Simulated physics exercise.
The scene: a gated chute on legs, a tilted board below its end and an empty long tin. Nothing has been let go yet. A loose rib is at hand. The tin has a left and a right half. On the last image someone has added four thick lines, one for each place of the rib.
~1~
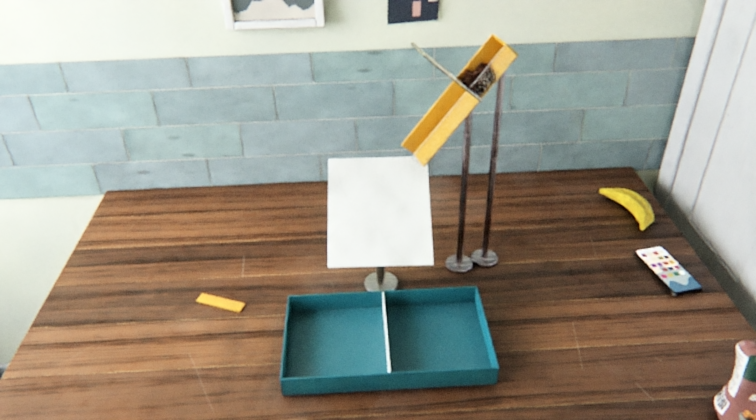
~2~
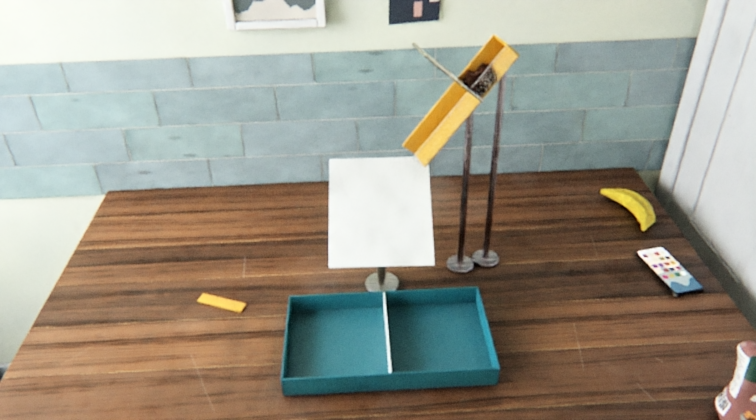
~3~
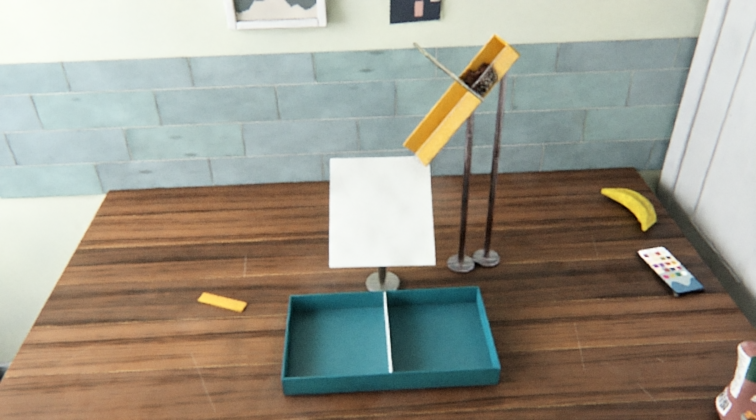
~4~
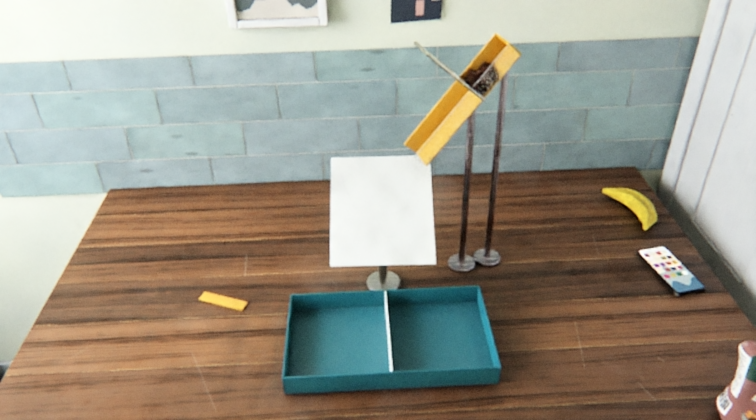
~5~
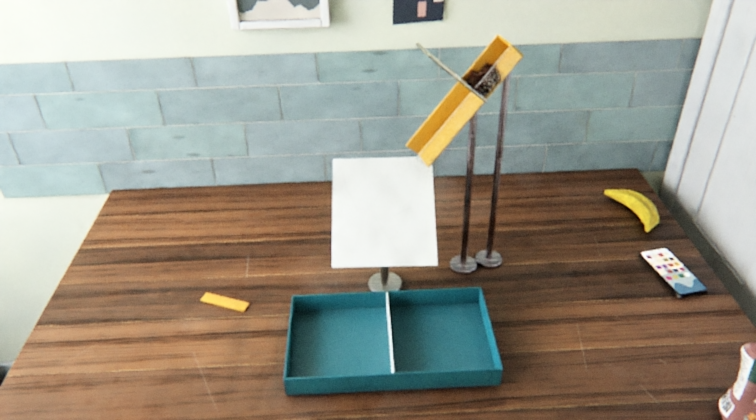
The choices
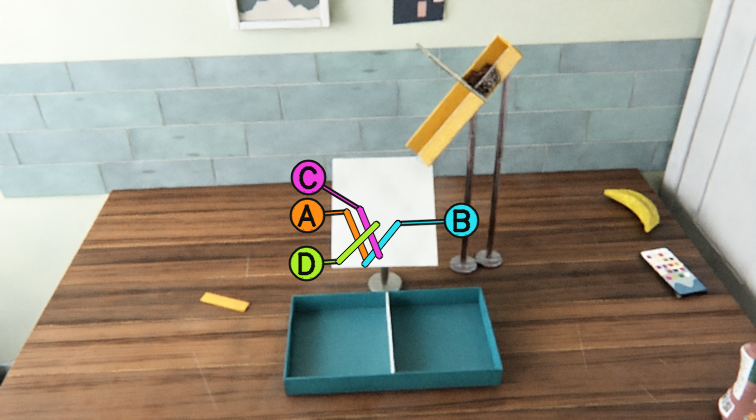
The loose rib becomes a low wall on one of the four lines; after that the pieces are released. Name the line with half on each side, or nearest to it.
Take A.
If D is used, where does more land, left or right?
Left.
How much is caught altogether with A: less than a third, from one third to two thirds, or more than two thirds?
Line A gives more than two thirds.
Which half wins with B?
More lands on the left.
On the marked copy, line A from (346, 211) to (366, 258); line B from (397, 223) to (365, 264); line C from (359, 209) to (379, 255); line D from (376, 224) to (338, 261).
With A, of what is caught, roughly two thirds in the left half, roughly a third in the right.
With B, of what is caught, almost all in the left half, about a tenth in the right.
With C, of what is caught, about a tenth in the left half, almost all in the right.
With D, of what is caught, the larger part in the left half, roughly a quarter in the right.
